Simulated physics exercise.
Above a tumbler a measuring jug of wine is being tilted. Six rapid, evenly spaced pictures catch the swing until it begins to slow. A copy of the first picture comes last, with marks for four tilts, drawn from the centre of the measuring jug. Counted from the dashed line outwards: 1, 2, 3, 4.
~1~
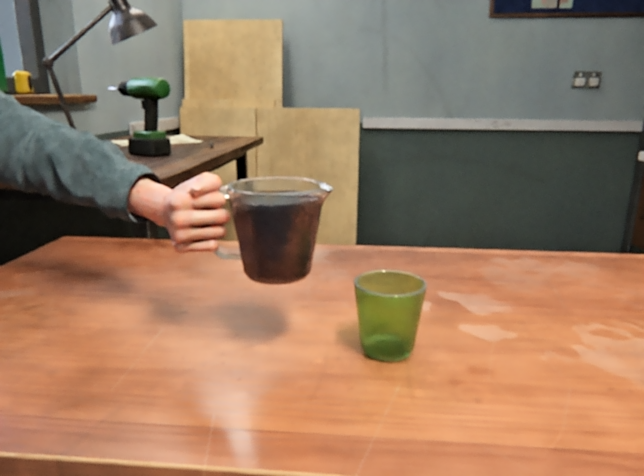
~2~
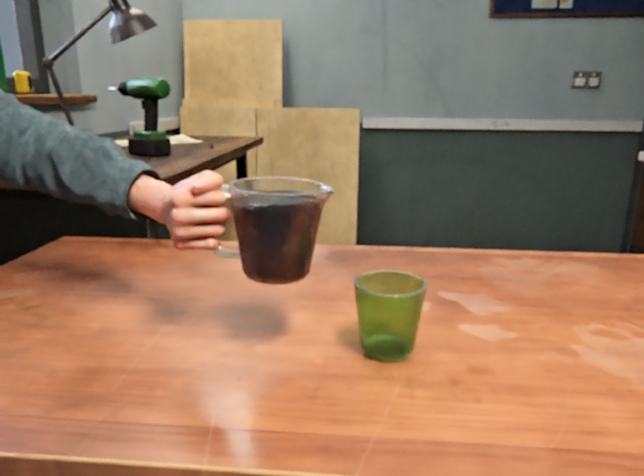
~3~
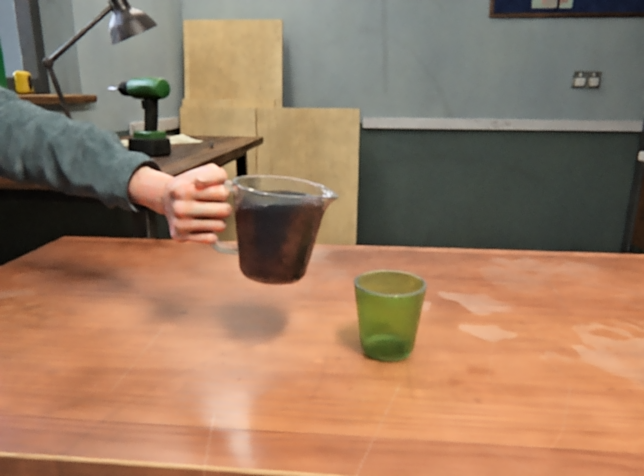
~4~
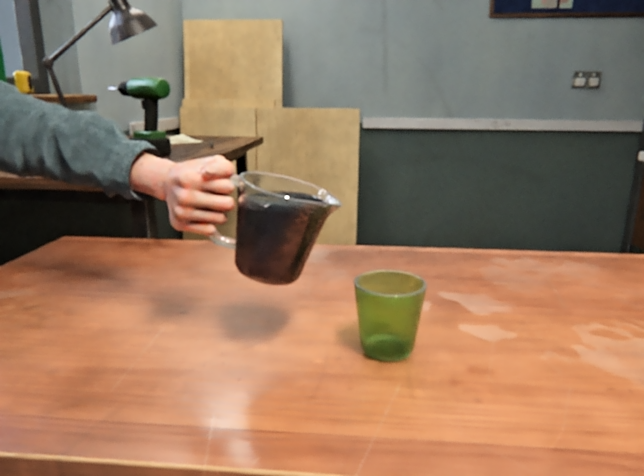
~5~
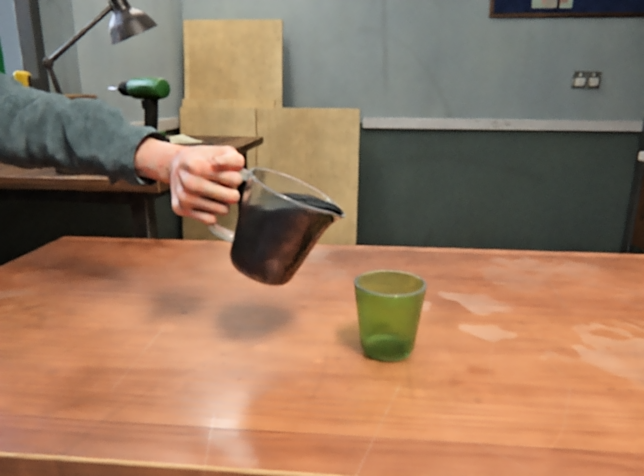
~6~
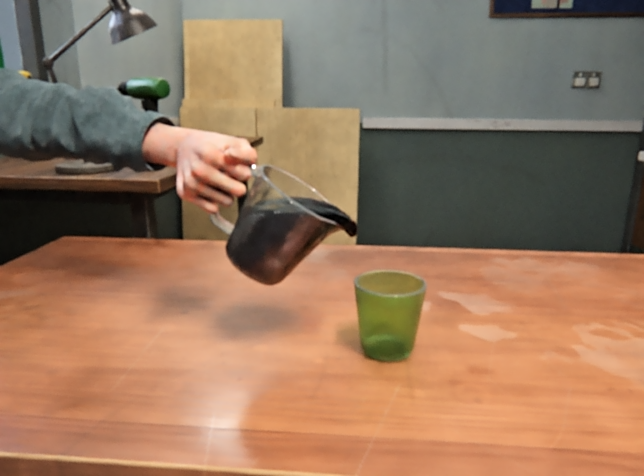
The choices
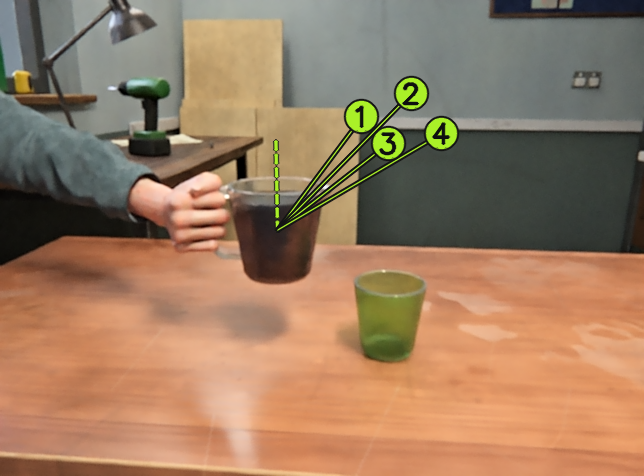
The footage shows a hand holding a glass jug of dark liquid above a wooden table, left of a green tumbler. The hand gradually tilts the jug to the right until the liquid reaches just over its lip.
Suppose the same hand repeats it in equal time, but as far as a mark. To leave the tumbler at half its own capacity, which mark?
Use mark 2.
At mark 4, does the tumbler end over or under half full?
Over half.
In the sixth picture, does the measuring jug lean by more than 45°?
No, it does not.
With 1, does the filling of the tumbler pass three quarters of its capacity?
No.
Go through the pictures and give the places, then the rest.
Upright, lip at (331, 189); rim of the tumbler round (390, 281); nothing has left yet.
Upright, lip at (333, 191); nothing has left yet.
Tipped about 7°, lip at (336, 196); nothing has left yet.
Tipped about 14°, lip at (340, 204); nothing has left yet.
Tipped about 24°, lip at (344, 215); nothing has left yet.
Tipped about 34°, lip at (346, 227); wine is over the lip, down to (351, 232).
On the marked copy, 1 at (351, 131); 2 at (399, 105); 3 at (374, 154); 4 at (427, 142).
With 1, the tumbler ends with about 32 % of what it can hold.
With 2, the tumbler ends with about 47 % of what it can hold.
With 3, the tumbler ends with about 63 % of what it can hold.
With 4, the tumbler ends with about 79 % of what it can hold; 3 % of the wine is spilt.
